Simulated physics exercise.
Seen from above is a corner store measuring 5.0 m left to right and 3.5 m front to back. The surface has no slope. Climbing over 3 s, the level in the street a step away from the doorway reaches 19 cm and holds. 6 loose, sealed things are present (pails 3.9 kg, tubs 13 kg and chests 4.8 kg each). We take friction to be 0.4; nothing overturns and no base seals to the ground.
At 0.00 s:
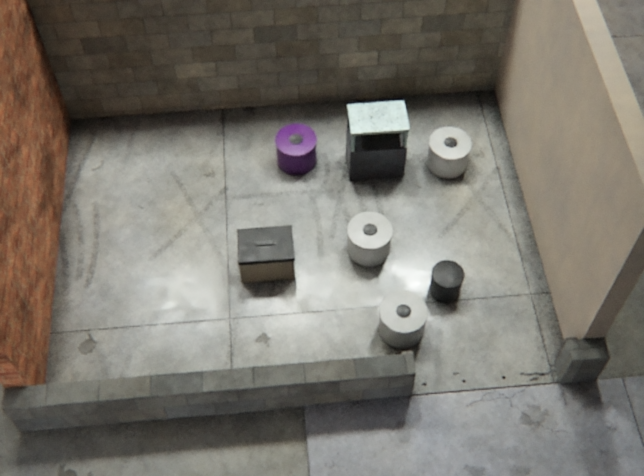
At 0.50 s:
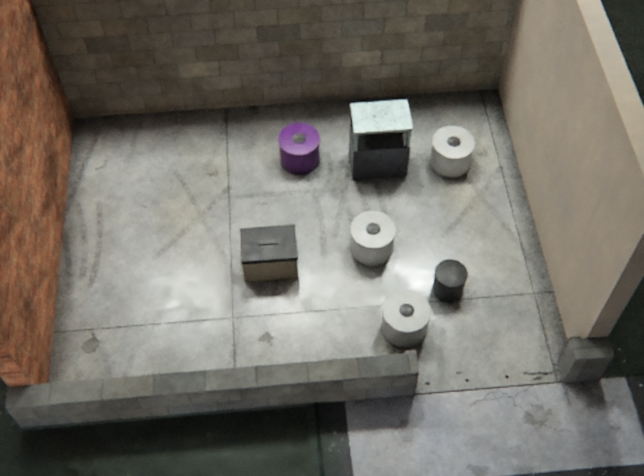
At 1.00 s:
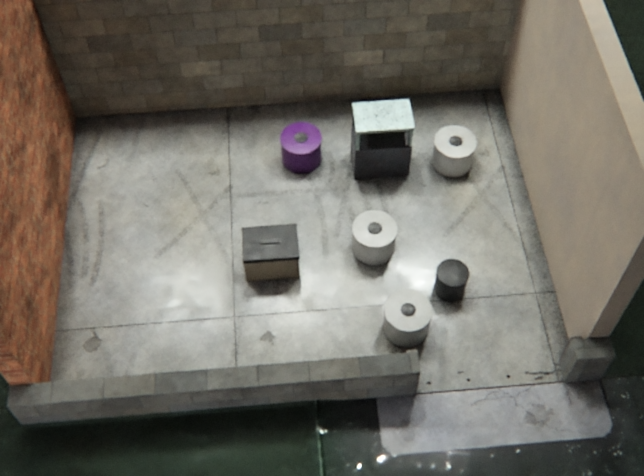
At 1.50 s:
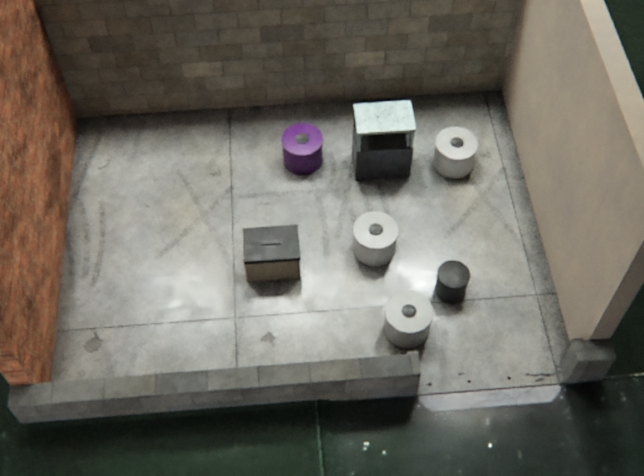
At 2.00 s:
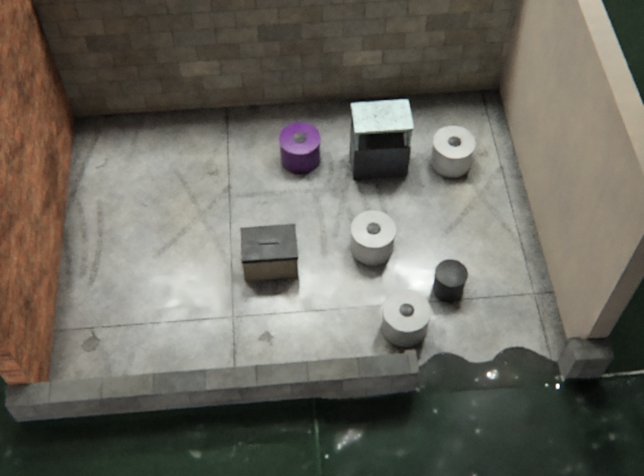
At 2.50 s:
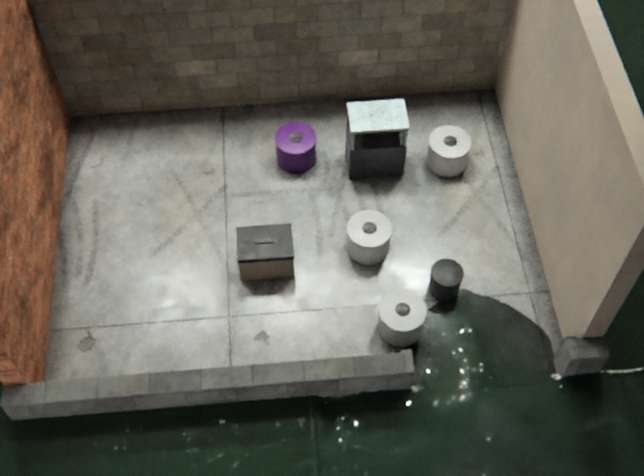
Dark water spreading over the ground outside a walled room, then entering through the front gap towards motionless tubs and boxes.
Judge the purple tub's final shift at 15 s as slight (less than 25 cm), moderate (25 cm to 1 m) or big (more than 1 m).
Big.
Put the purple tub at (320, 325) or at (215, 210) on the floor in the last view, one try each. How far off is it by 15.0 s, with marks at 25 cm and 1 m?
In turn: It creeps a little; it goes a long way.
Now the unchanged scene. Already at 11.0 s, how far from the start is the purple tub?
About 80 cm out of place.
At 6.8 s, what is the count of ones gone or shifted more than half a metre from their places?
By then the count is 2.
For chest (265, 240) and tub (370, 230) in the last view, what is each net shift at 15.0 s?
They've ended up 60 cm and 80 cm away, in that order.
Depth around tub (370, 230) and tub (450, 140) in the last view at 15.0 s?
Depths: Near 8 cm, then near 12 cm.
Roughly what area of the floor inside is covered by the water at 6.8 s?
That flooded area is roughly 13 m2.
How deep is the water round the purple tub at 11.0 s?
5 cm, roughly.
After 3.5 s the purple tub is near (296, 138), 0.0 m from its start, aground; 0 afloat.
After 6.8 s the purple tub is near (295, 138), 0.0 m from its start, aground; 2 afloat.
After 11.0 s the purple tub is near (235, 167), 0.7 m from its start, aground; 2 afloat.
After 15.0 s the purple tub is near (125, 116), 1.9 m from its start, afloat; 6 afloat.
